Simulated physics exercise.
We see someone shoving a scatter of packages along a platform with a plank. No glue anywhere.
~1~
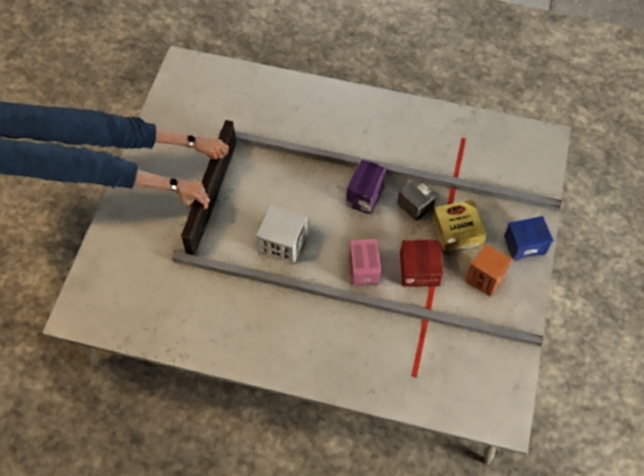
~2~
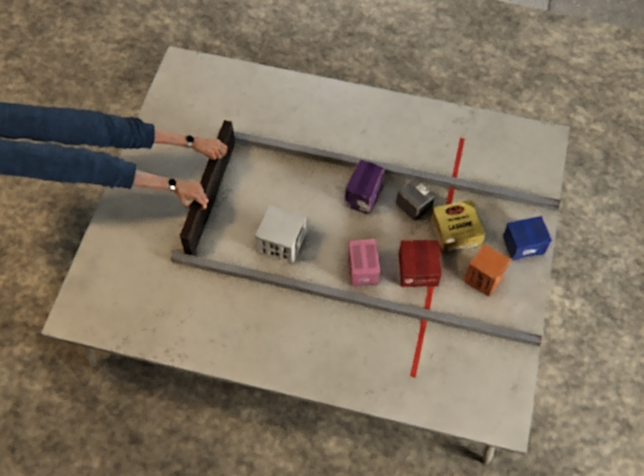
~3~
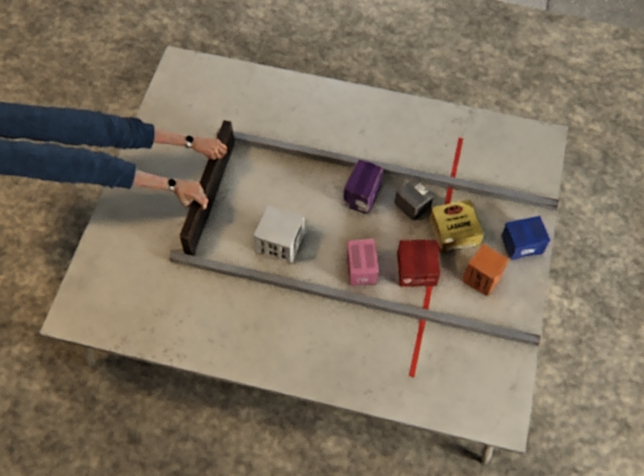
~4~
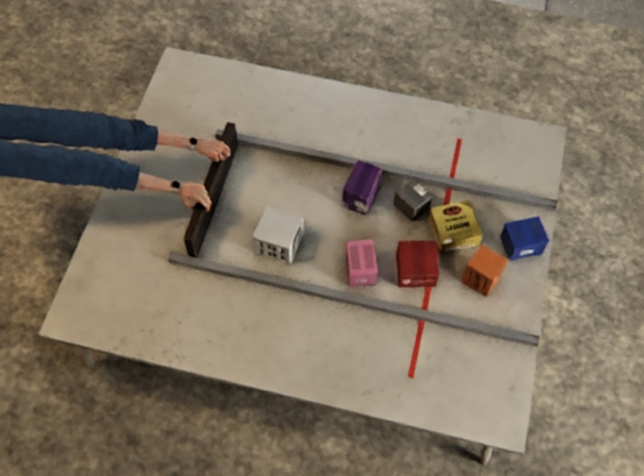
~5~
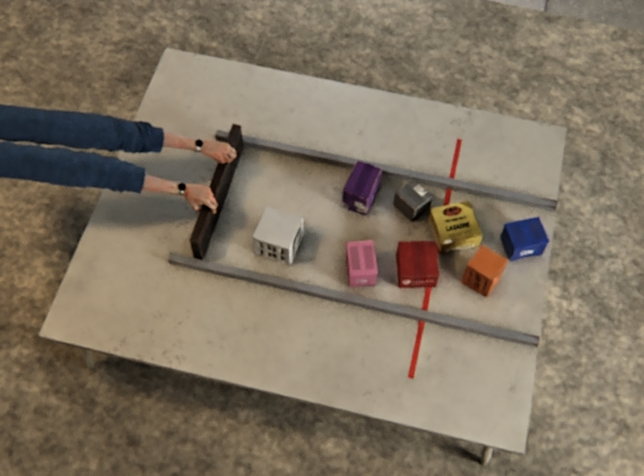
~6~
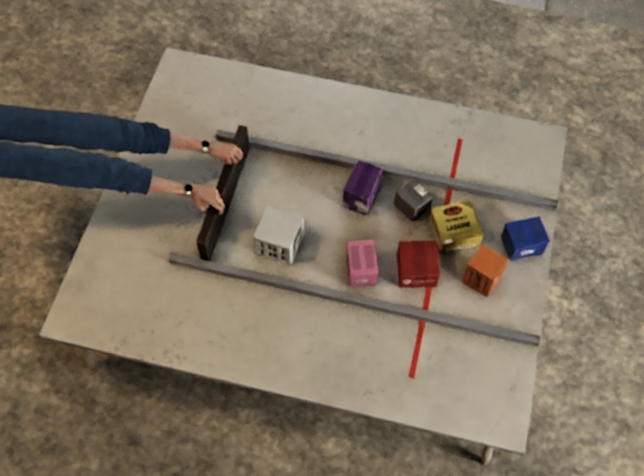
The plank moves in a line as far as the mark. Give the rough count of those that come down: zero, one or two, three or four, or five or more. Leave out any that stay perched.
In the end the number that fall off is one or two.
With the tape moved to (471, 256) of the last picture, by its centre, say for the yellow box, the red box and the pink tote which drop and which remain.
The yellow box stays on, the red box is lost, the pink tote remains up.
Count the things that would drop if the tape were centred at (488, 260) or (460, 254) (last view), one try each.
In that order 3 and 1.
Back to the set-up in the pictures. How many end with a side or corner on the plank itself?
That makes 2.
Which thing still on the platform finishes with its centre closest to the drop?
That is the blue tote.
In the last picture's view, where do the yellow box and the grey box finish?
The yellow box stops around (491, 244); the grey box around (488, 208).
Early on, none off yet; blue tote at rest near (525, 239); orange crate at rest near (485, 271); yellow box at rest near (455, 227).
A while later, none off yet; blue tote at rest near (525, 239); orange crate travelled about its own width near (514, 277); yellow box travelled a little near (477, 237).
Finally, the number that fall off is one or two; lost, orange crate.
